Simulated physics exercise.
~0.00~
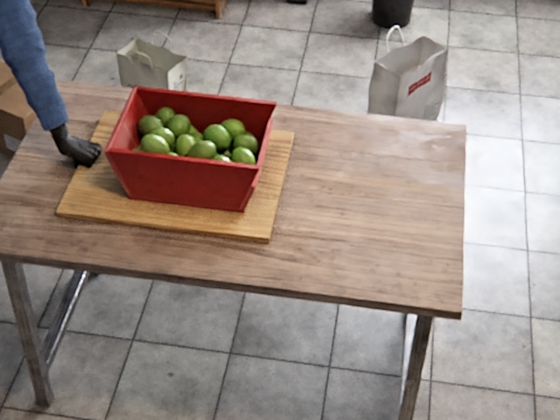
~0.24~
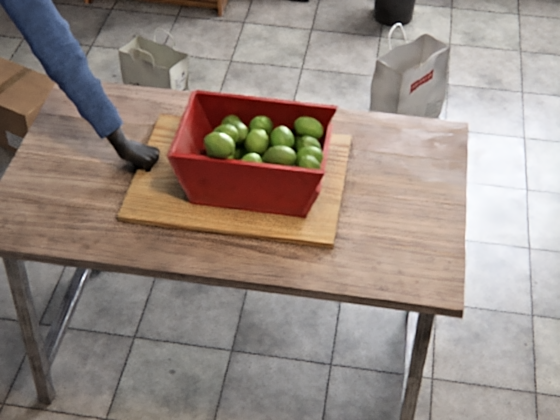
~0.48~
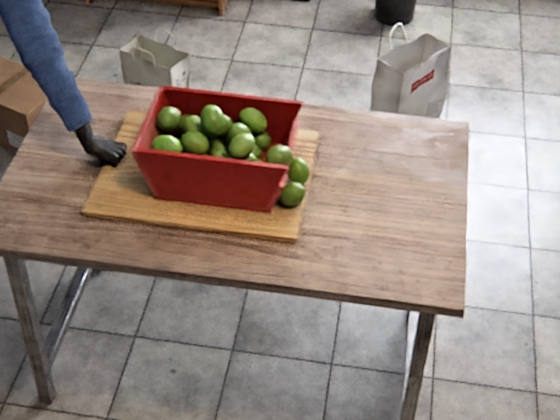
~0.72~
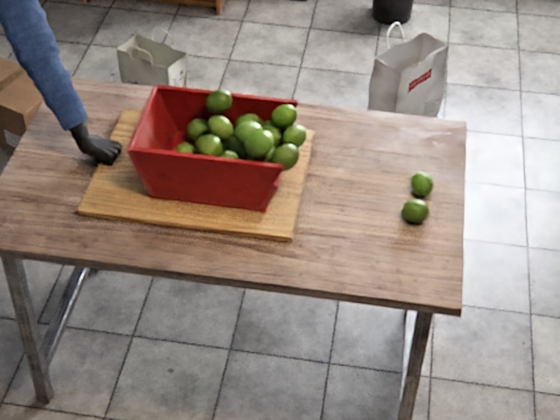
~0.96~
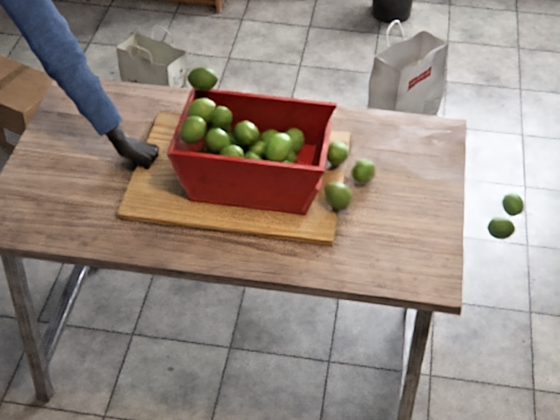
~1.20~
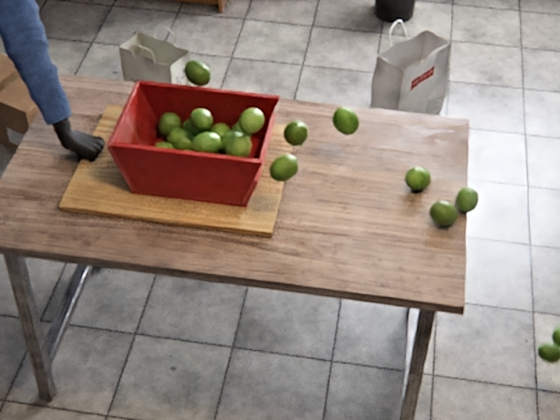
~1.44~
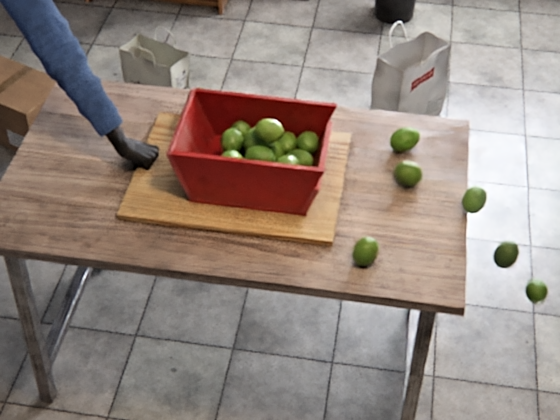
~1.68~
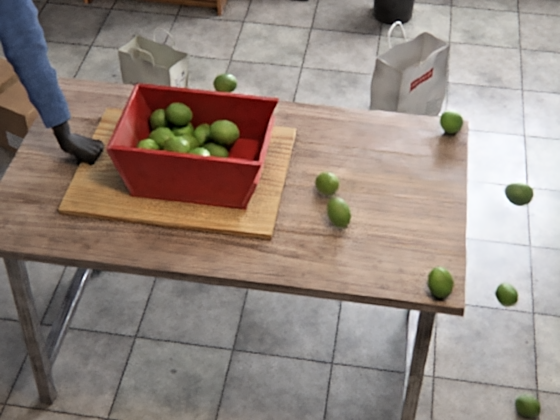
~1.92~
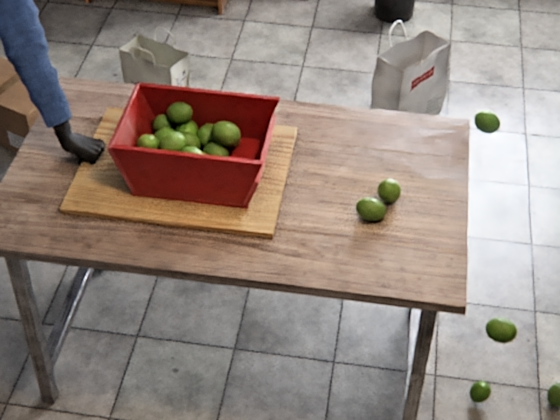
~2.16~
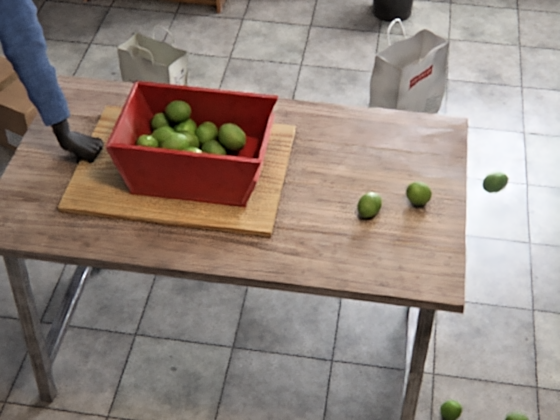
To begin with, a dark hand at the end of a blue sleeve rests on a wooden board on a table, where a red basket holds a heap of green limes. The board and basket slide right, then jerk back left, and a couple of limes spill over the low right-hand wall. As the shaking goes on from side to side, more limes tumble out, roll across the table and drop off its right edge towards the tiled floor. Finally the basket settles on the left, still holding many limes, while two stray ones remain on the tabletop and others fall away.
